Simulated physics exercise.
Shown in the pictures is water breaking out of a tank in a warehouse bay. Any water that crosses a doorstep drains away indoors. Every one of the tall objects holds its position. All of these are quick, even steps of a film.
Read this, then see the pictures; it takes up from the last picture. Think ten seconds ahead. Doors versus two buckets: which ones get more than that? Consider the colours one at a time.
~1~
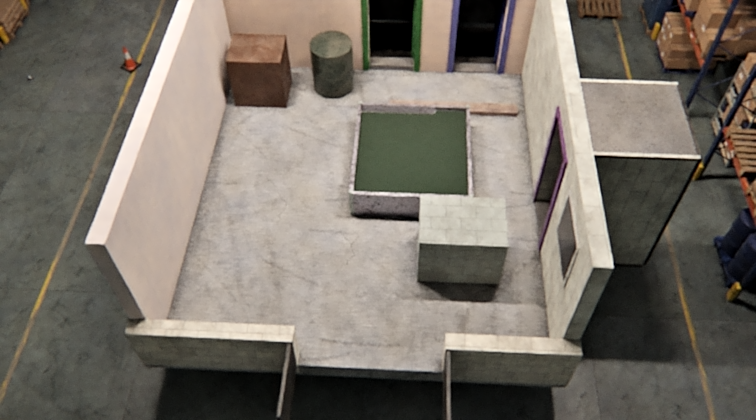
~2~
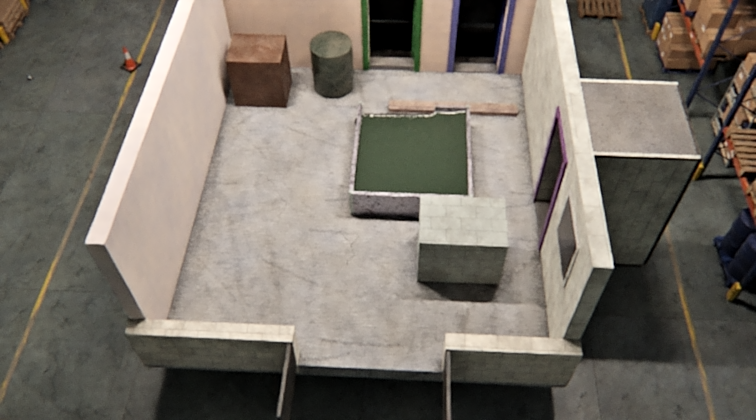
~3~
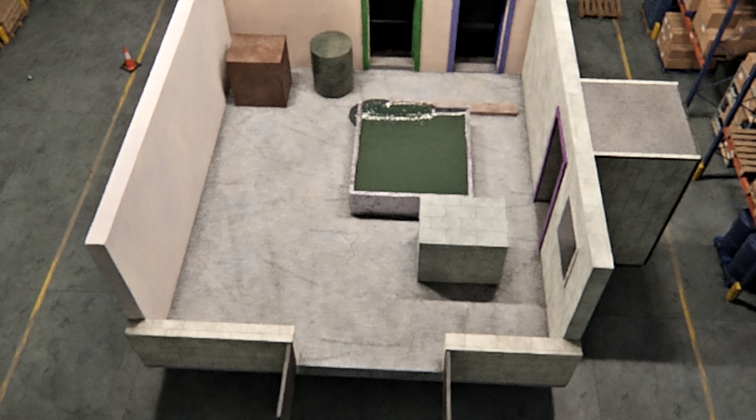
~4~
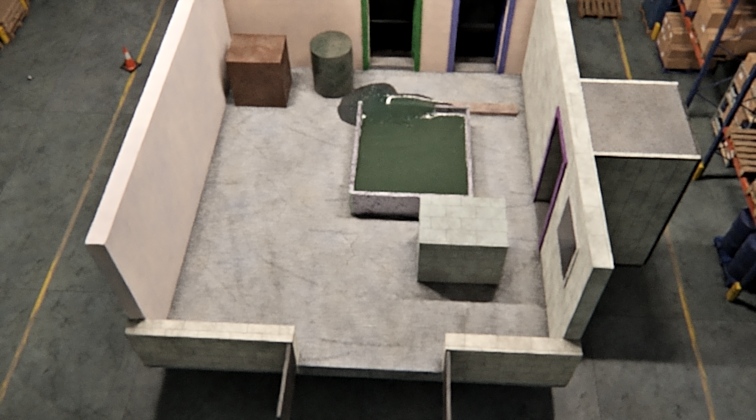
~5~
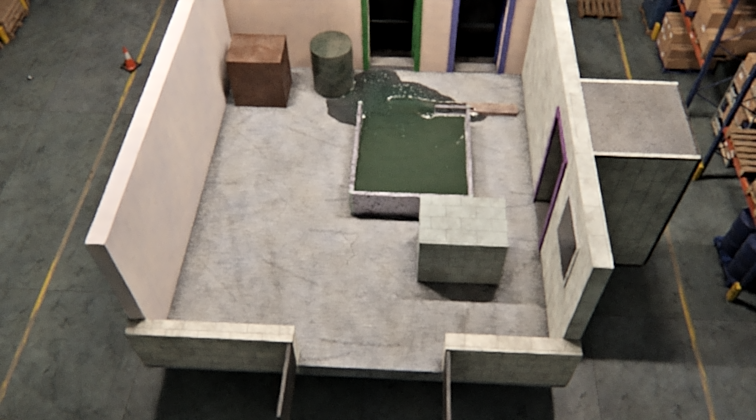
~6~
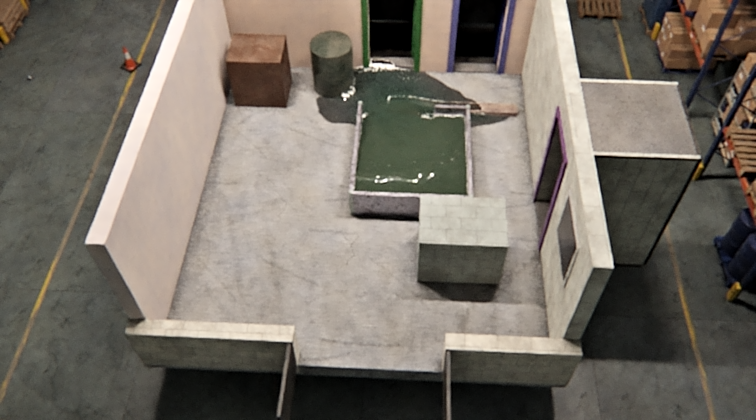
Result: The green door will get more than two buckets. The purple door will get two buckets at most. The blue door will get more than two buckets.
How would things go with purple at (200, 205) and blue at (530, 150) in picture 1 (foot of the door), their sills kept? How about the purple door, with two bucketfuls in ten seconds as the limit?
One by one: Purple holds.
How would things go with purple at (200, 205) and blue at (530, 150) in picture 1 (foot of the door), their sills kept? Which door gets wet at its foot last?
Last: The purple one.
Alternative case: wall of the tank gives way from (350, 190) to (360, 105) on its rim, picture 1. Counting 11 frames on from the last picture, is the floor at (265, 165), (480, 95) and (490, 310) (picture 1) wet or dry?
Point by point: Soaked; unwetted; unwetted.
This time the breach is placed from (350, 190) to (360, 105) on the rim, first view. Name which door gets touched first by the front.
First to be reached: The one in green.
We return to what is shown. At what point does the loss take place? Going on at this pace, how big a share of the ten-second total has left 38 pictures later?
Approximately 75 in a hundred, I think.
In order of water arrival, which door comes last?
The purple one.
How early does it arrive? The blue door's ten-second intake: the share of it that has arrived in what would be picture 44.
Roughly 55 percent.
A moment on, water covers 15 % of the floor; the green door over two buckets in, the purple door not reached, the blue door wet at the sill, nothing in.
Next, water covers 25 % of the floor; the green door far over two buckets in, the purple door not reached, the blue door under two buckets in.
Then, water covers 35 % of the floor; the green door far over two buckets in, the purple door wet at the sill, nothing in, the blue door over two buckets in.
Later, water covers 60 % of the floor; the green door far over two buckets in, the purple door wet at the sill, nothing in, the blue door far over two buckets in.
In the end, water covers 90 % of the floor; the green door far over two buckets in, the purple door wet at the sill, nothing in, the blue door far over two buckets in.
